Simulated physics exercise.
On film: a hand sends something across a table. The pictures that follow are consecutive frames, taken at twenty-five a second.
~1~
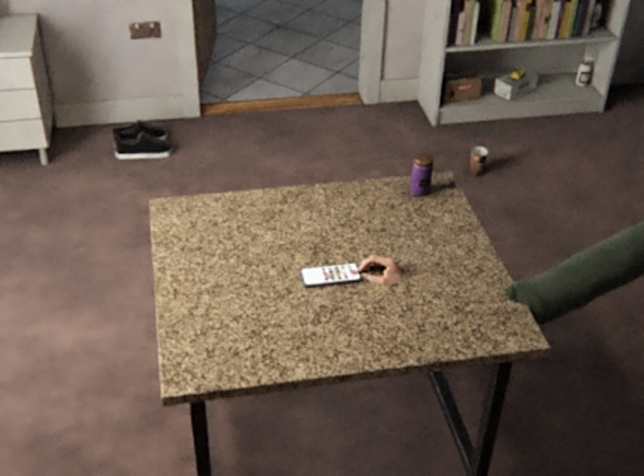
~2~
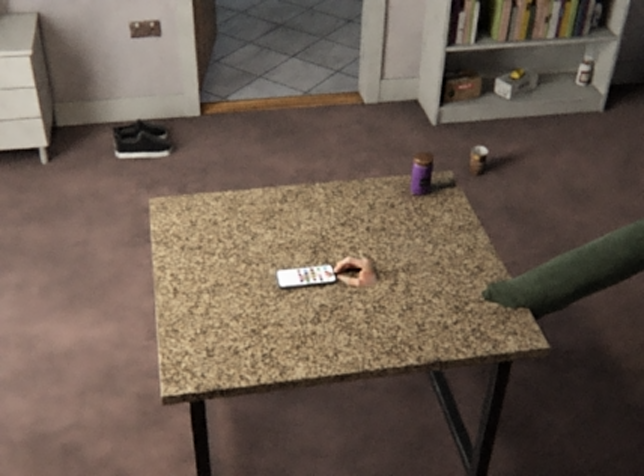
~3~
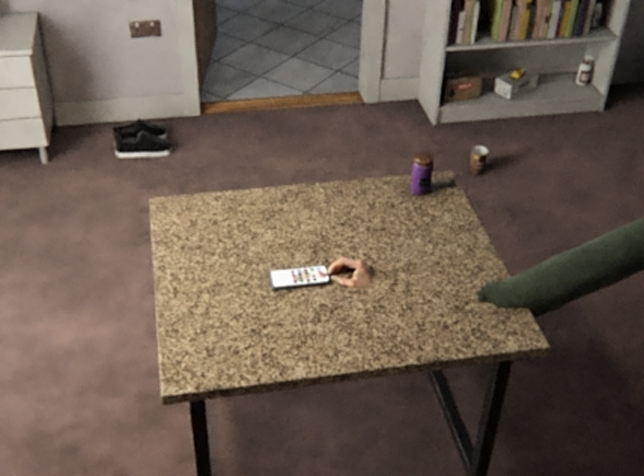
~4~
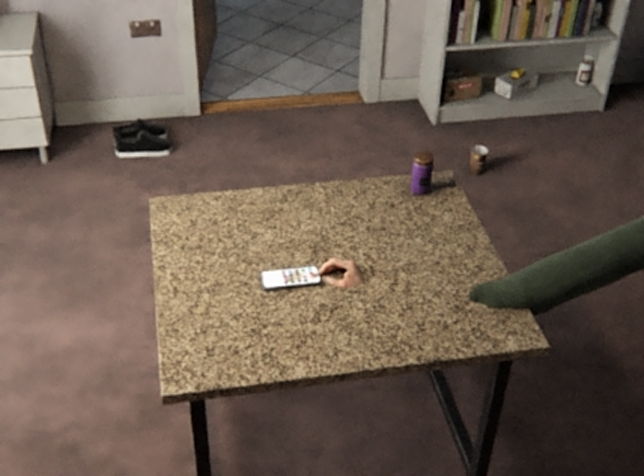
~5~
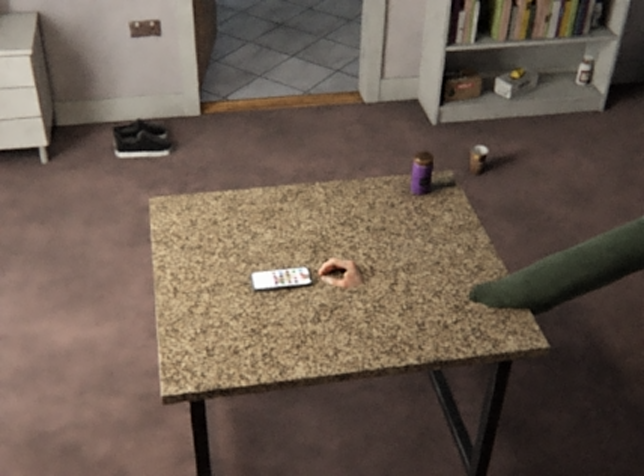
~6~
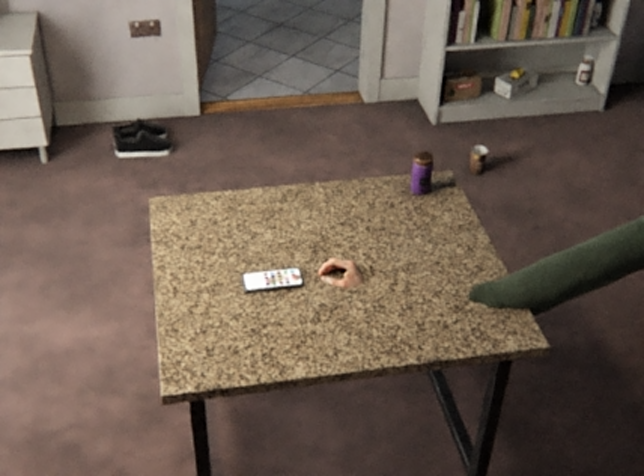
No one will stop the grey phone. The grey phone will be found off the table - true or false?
False, it remains on the table.
Then, 0.10 s later than the last frame, grey phone moved a little near (258, 282).
Then, 0.20 s later than the last frame, grey phone moved about its own width near (251, 283).
When it is over, moved from the start, grey phone. End places, in pixels of the last picture, grey phone near (251, 283).
